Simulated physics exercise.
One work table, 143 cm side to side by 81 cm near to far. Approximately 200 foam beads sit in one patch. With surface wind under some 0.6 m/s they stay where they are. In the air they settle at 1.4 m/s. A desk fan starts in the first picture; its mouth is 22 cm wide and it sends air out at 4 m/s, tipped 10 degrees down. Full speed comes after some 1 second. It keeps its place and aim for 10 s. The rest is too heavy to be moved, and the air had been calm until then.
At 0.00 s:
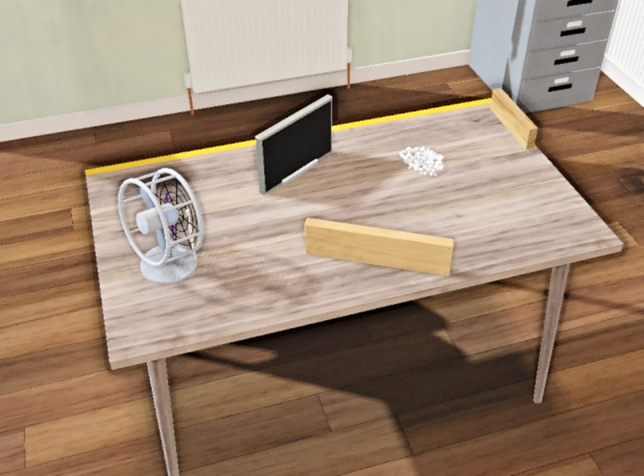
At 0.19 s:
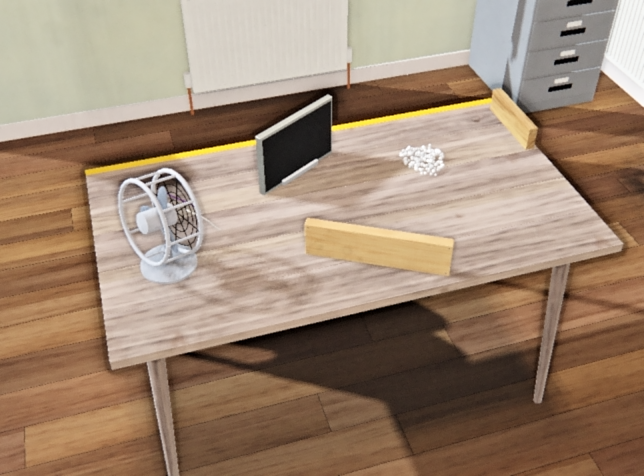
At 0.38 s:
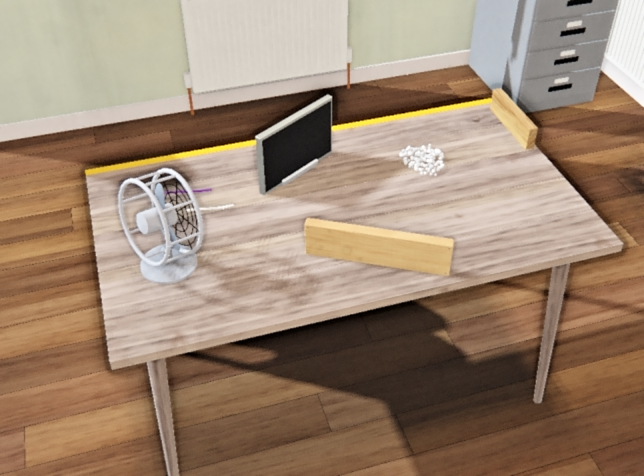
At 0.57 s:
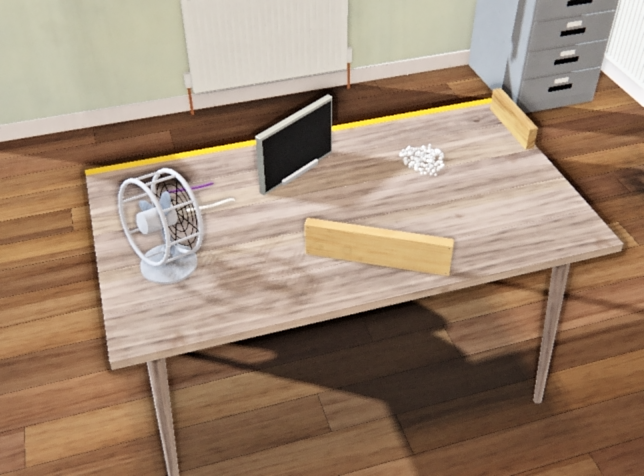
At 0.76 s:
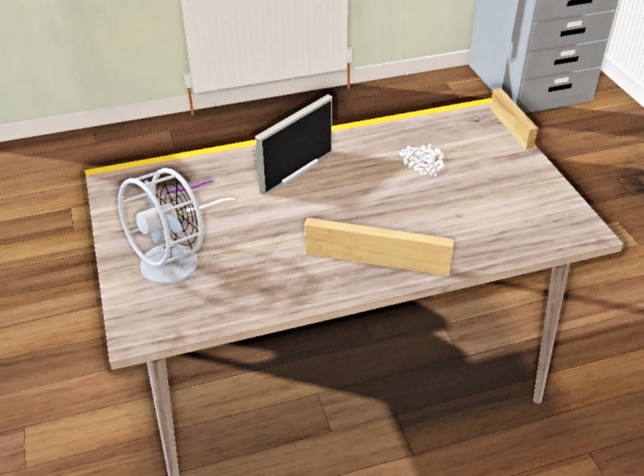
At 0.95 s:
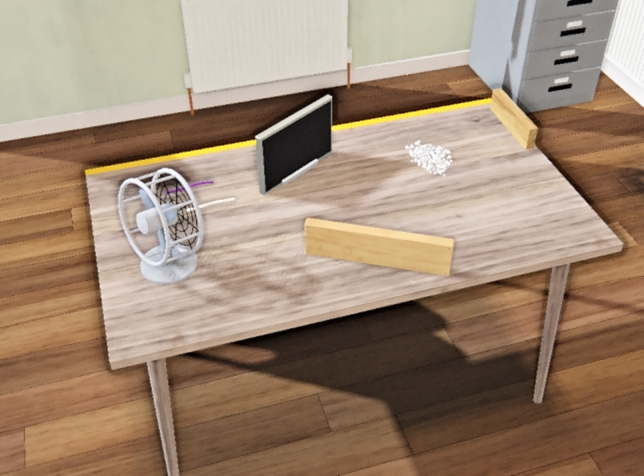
A wooden table held a laptop, two boards, a patch of small white beads and a desk fan, whose ribbons streamed out to the right before many beads shifted slightly right.
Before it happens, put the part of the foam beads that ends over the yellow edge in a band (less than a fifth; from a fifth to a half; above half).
Of the foam beads, between a fifth and a half end over the yellow edge.
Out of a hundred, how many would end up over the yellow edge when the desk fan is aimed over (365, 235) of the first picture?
That would come out around 100 in a hundred.
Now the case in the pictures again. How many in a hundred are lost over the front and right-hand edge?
About 0 % front, about 70 % right-hand.
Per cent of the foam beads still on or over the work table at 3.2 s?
I'd estimate about 0 per cent.
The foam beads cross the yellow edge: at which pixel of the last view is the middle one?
I'd say roughly (459, 104).
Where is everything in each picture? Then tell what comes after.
The middle of the foam beads is near (424, 159), none has stirred yet and the mouth of the desk fan is at (160, 217), in the first picture.
The middle of the foam beads is near (424, 159), none has stirred yet and the yellow edge is centred on (302, 132), in the second picture.
The middle of the foam beads is near (424, 159), none has stirred yet, the top of a board is at (515, 108) and the top of a laptop is at (295, 116), in the third picture.
The middle of the foam beads is near (424, 159) and none has stirred yet, in the fourth picture.
The middle of the foam beads is near (424, 159) and none has stirred yet, in the fifth picture.
The middle of the foam beads is near (429, 158), the farthest in sight from the desk fan is at (448, 153) and about 60 % have left their places, in the sixth picture.
After 2.0 s, 33 % are over the yellow edge; 88 % have settled or left.
After 3.2 s, 36 % are over the yellow edge; 100 % have settled or left.
After 5.5 s, 36 % are over the yellow edge; 100 % have settled or left.
After 10.0 s, at the end, 36 % are over the yellow edge.
